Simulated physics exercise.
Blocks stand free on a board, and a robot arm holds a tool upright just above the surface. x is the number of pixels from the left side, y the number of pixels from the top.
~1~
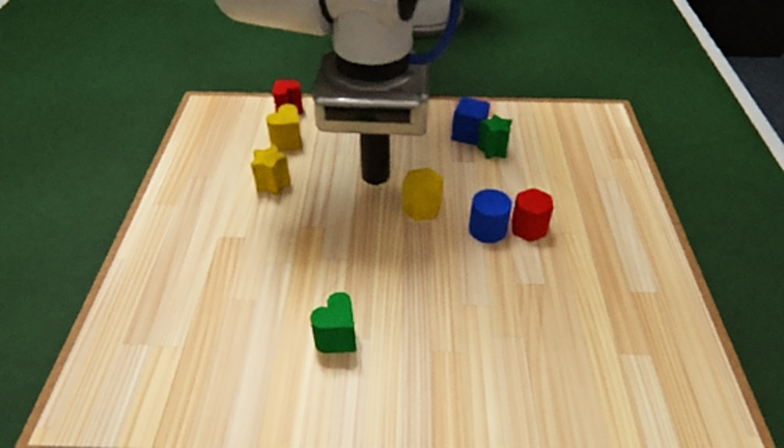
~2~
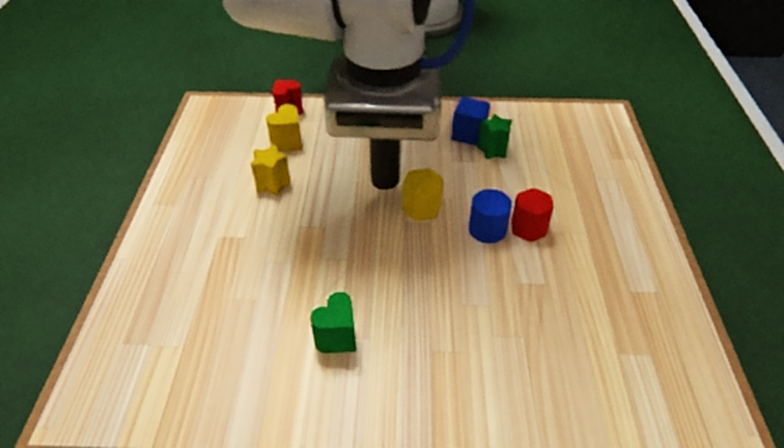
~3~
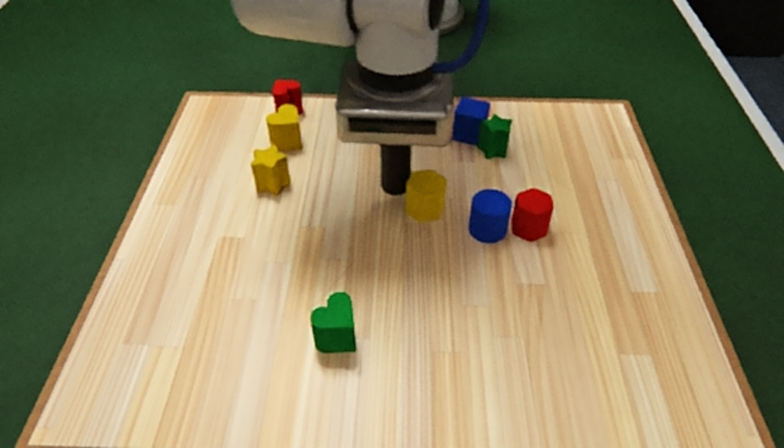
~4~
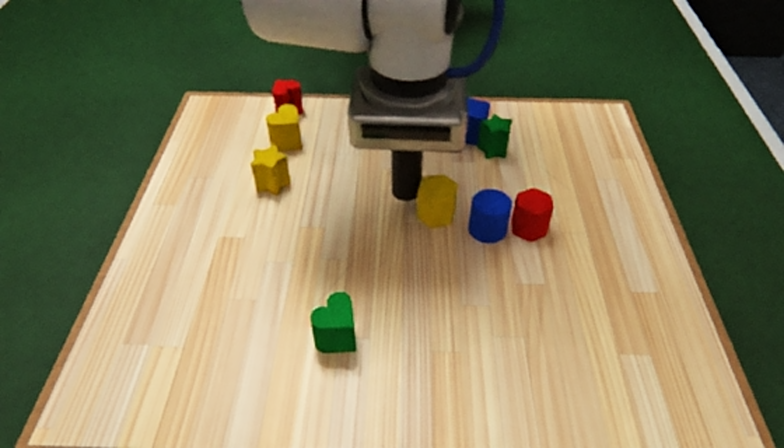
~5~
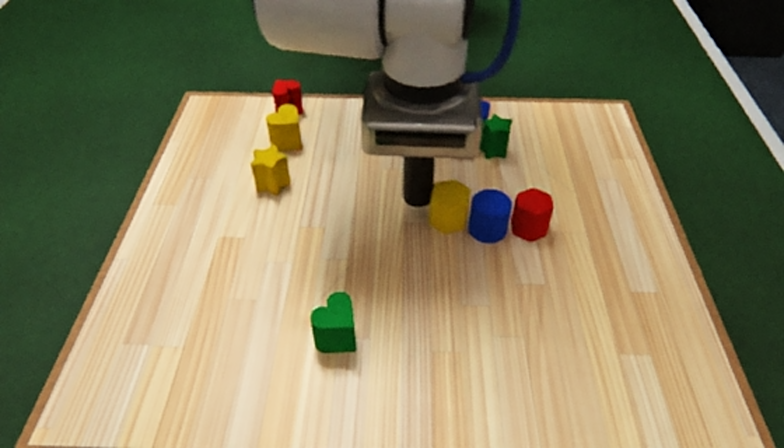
A robot arm moves right and pushes the yellow six-sided block up beside the blue one.
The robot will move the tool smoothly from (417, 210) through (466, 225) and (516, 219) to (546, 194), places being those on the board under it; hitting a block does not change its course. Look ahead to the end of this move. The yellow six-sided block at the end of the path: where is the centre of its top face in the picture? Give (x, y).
I think it will end close to (526, 221).
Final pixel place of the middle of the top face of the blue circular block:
Pixel (566, 238).
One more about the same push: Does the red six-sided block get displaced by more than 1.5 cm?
Yes, I think so.
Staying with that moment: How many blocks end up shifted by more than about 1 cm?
By the end, three or more blocks will have moved.
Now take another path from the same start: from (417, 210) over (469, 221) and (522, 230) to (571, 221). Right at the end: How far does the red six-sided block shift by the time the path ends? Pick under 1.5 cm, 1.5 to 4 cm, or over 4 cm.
Travels over 4 cm.
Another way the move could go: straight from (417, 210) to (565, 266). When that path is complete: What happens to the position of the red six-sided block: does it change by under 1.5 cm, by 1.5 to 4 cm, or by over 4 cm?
Travels 1.5 to 4 cm.
What follows on the original path. One third of the way, tool (469, 213); yellow six-sided block (501, 213), turned 30° clockwise; blue circular block (542, 226); red six-sided block (556, 202), turned 55° anticlockwise.
Two thirds of the way, tool (519, 207); yellow six-sided block (526, 221), turned 65° clockwise; blue circular block (566, 238); red six-sided block (556, 202), turned 55° anticlockwise.
At the end, tool (549, 182); yellow six-sided block (526, 221), turned 65° clockwise; blue circular block (566, 238); green star-shaped block still; red six-sided block (562, 199), turned 20° anticlockwise.
